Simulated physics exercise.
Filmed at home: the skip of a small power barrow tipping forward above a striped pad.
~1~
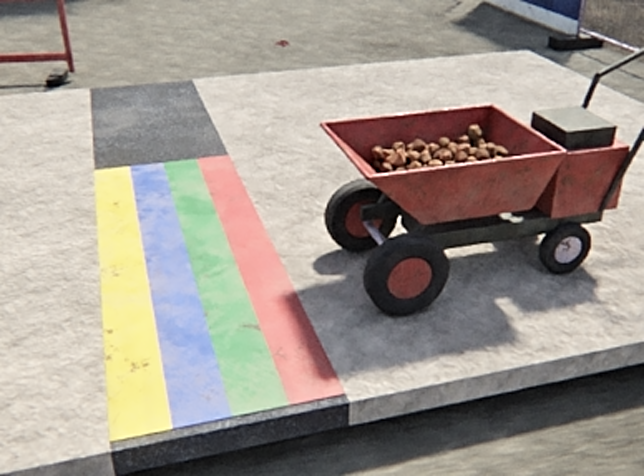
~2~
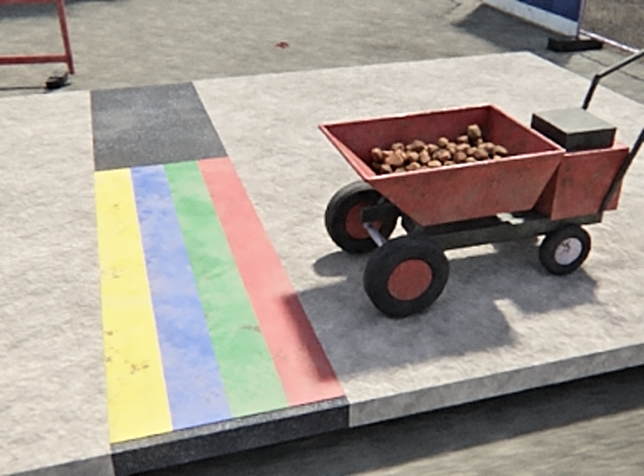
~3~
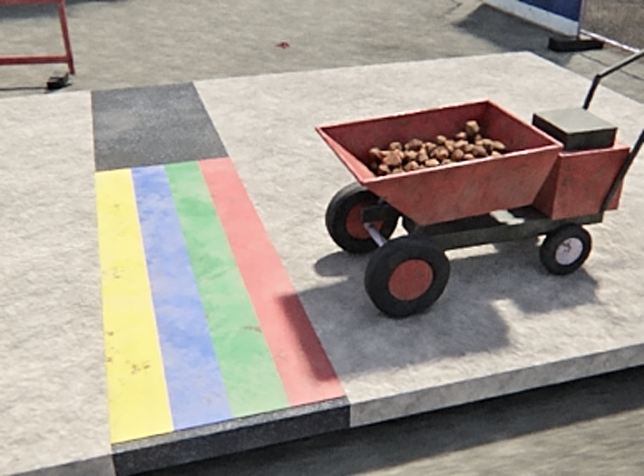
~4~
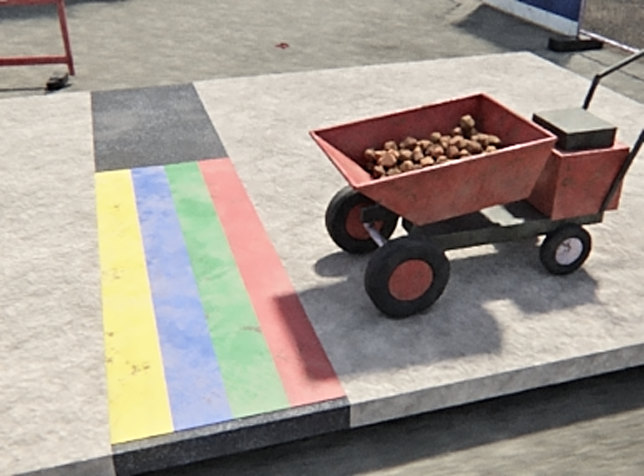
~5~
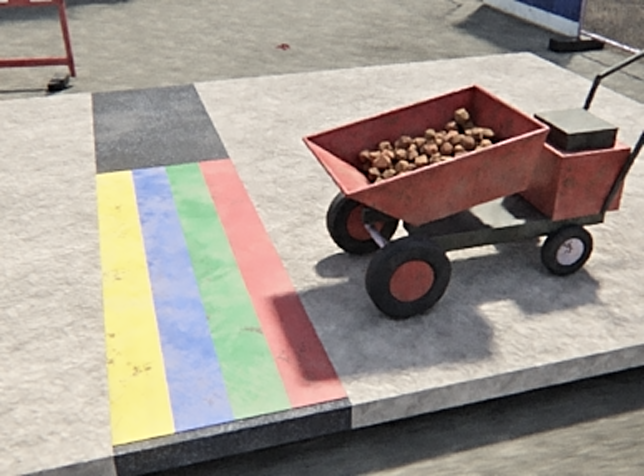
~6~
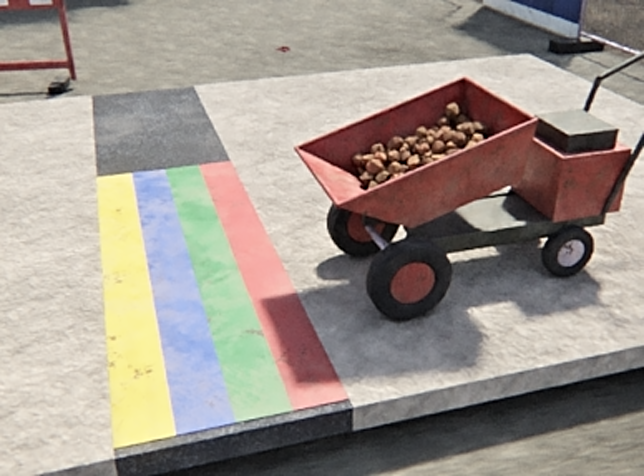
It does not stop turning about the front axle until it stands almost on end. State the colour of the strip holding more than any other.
It is green.
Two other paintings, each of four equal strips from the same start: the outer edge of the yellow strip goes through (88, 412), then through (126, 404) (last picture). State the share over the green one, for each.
The first case gives around 40 %, the second around 40 %.
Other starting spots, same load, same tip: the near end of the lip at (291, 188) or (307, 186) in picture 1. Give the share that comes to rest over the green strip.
The shares come out close to 0 and 10 per cent, in that order.
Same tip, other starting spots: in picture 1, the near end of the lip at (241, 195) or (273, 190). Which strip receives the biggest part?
The yellow one at the first place, then the strip in yellow at the second.
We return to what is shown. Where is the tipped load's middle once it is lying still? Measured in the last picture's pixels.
(224, 302).
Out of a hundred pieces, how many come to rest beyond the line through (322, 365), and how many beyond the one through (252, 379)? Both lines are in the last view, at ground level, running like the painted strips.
80 % and 40 %.
Just after the last frame, skip tipped steeply; every one in the skip.
A moment on, skip tipped right over; roughly a third in the skip; about a tenth over the red strip; roughly a third over the green strip; about a tenth over the blue strip; just a few over the yellow strip.
Further on, skip tipped right over; roughly a quarter in the skip; about a tenth over the red strip; roughly a third over the green strip; roughly a quarter over the blue strip; about a tenth over the yellow strip; about a tenth off the paint.
When it is over, skip tipped right over; roughly a quarter in the skip; about a tenth over the red strip; roughly a third over the green strip; roughly a quarter over the blue strip; about a tenth over the yellow strip; about a tenth off the paint.
